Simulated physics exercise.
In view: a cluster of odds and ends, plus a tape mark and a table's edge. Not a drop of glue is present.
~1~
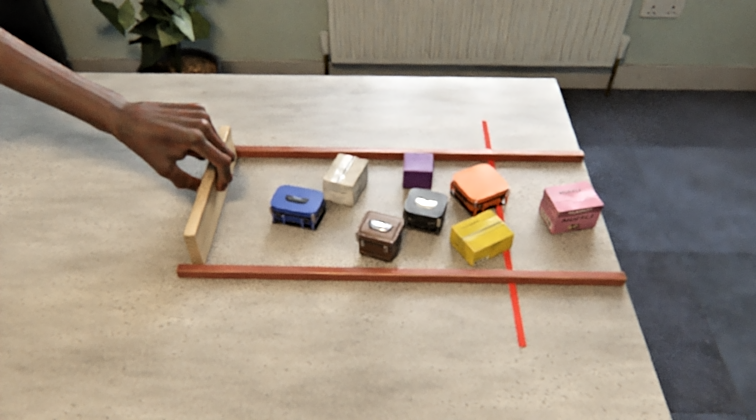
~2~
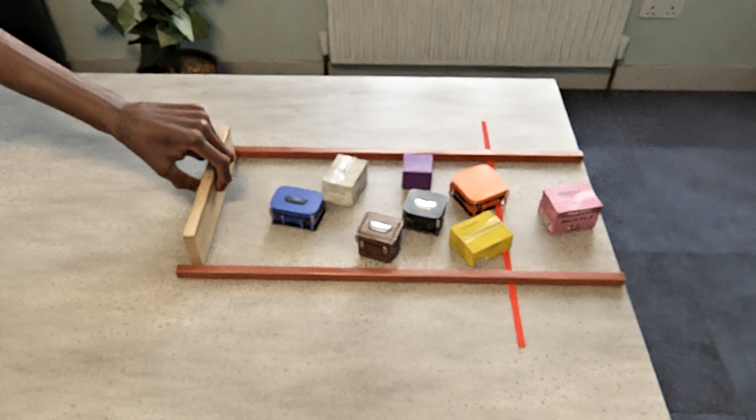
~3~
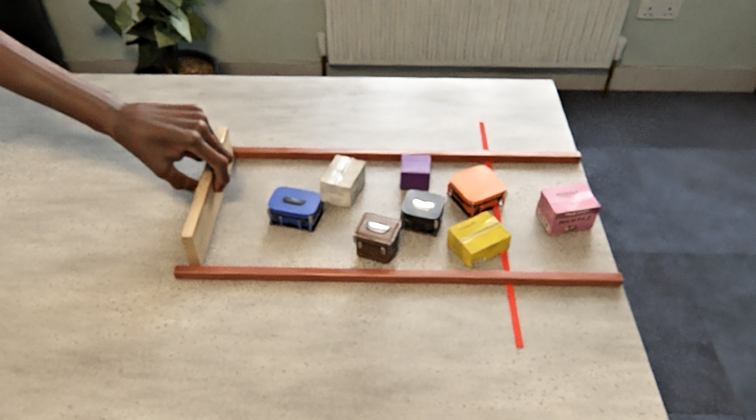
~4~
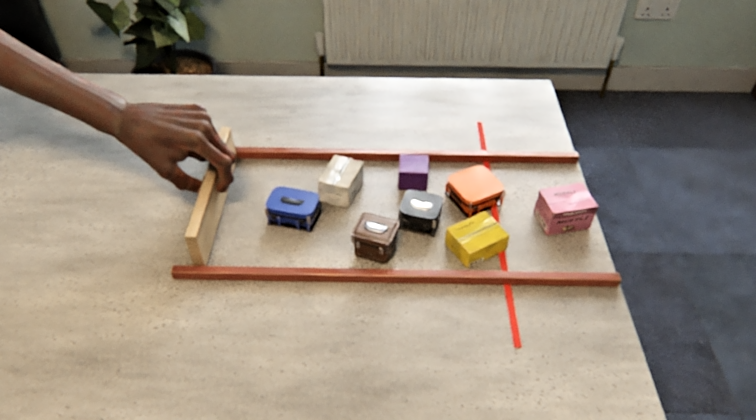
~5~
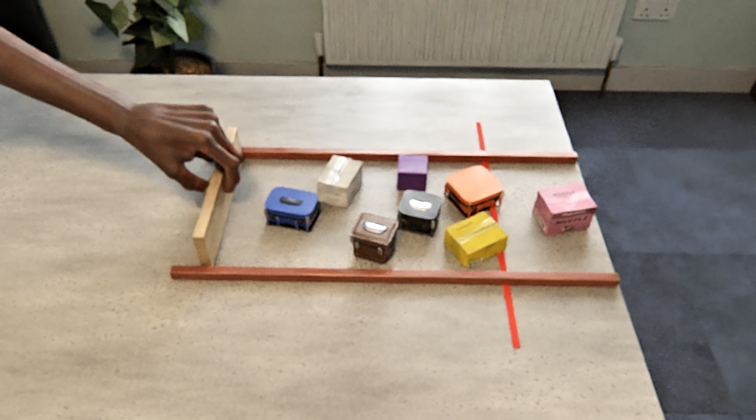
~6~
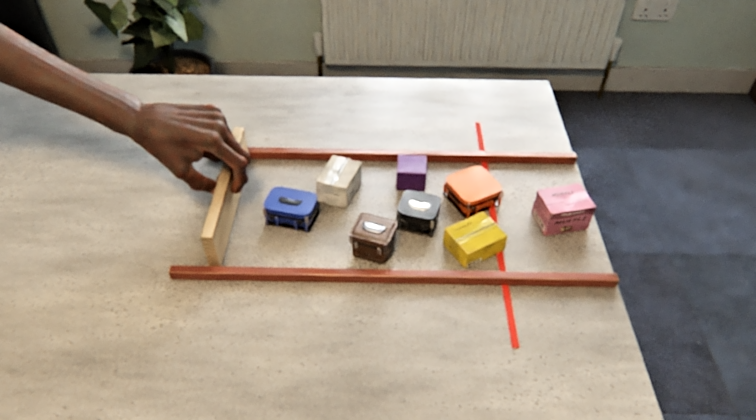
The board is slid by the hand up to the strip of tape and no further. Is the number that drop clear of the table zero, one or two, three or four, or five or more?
Missing: Below three, above nil.
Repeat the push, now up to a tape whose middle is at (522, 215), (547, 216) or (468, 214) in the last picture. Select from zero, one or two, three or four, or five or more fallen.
In order, the falls would come to either one or two; 3 or 4; not one.
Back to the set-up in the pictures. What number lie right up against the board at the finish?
Counting them up gives 3.
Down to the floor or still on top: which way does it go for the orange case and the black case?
Orange case: Stays; black case: Stays.
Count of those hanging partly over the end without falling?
Count of overhanging things: 0.
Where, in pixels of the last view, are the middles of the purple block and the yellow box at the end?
(532, 167), and the other (566, 255).
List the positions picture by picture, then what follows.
In the first picture, pink box (570, 208); orange case (479, 190); yellow box (481, 238); board (213, 192); tape (500, 213).
In the second picture, orange case (478, 191); white box (345, 181).
In the third picture, yellow box (479, 239); blue case (296, 209).
In the fourth picture, pink box (565, 209); purple block (413, 172).
In the fifth picture, orange case (473, 192); brown case (375, 238).
In the sixth picture, pink box (562, 209); orange case (472, 192); yellow box (474, 240); board (228, 193); tape (493, 215).
Soon after, none off yet; pink box at rest near (562, 209); orange case at rest near (472, 192); yellow box at rest near (474, 240).
Then, none off yet; pink box at rest near (562, 209); orange case moved a little near (491, 187); yellow box moved a little near (485, 248).
By the end, the number that fall off is one or two; fallen, pink box.
